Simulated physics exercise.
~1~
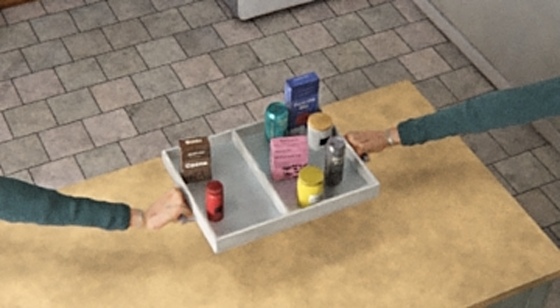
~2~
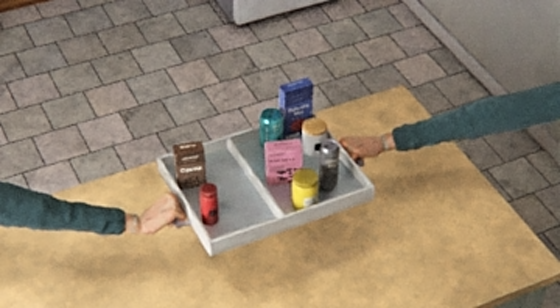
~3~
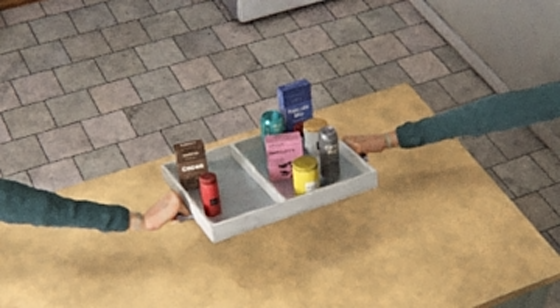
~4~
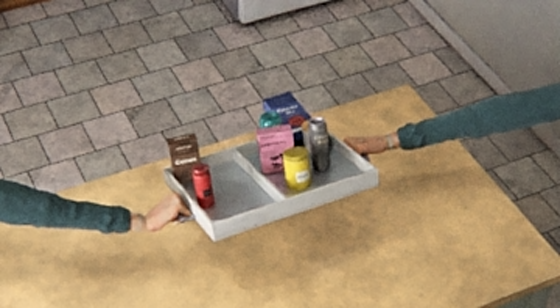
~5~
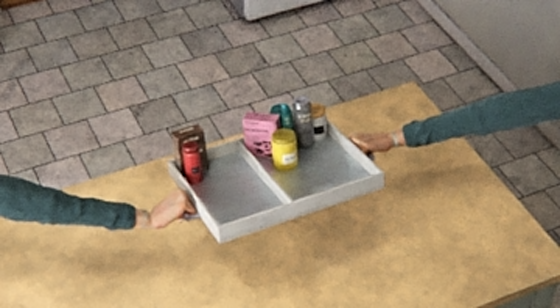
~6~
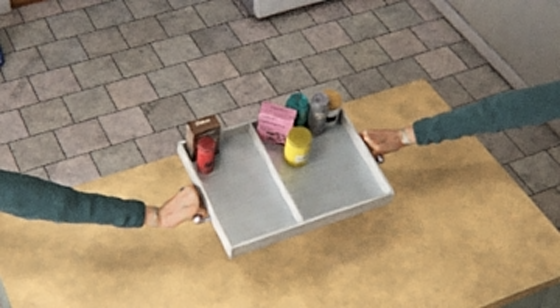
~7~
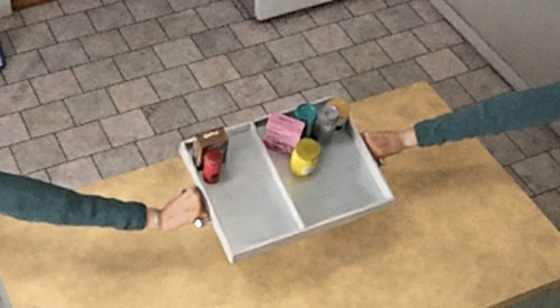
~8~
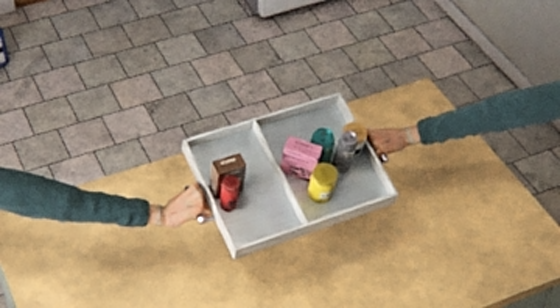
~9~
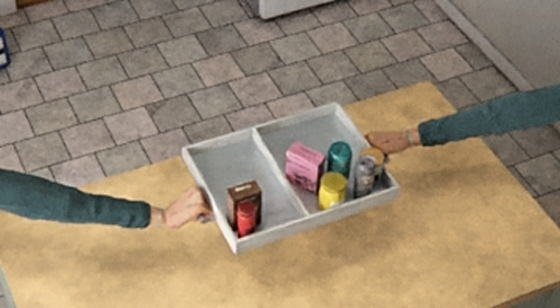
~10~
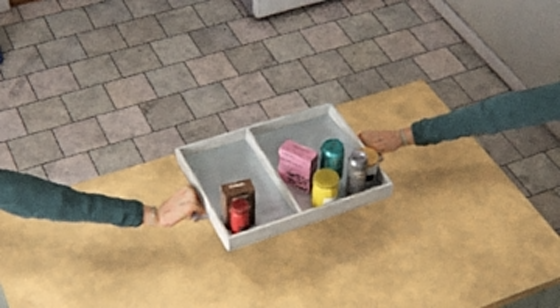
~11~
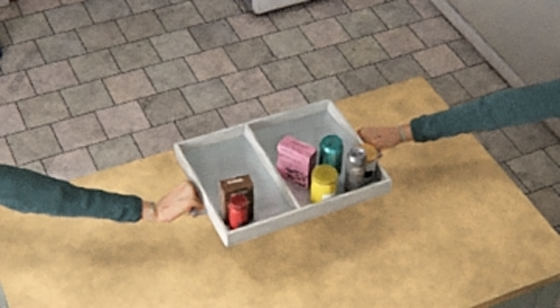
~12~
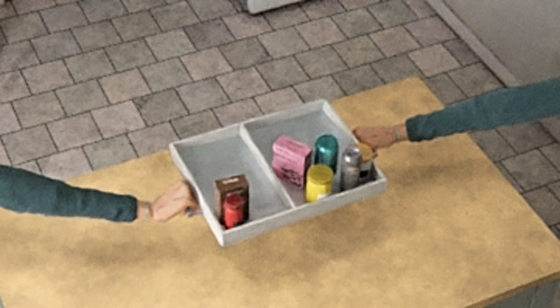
Two hands tip a divided tray back and forth, and its remaining items end up shifted.
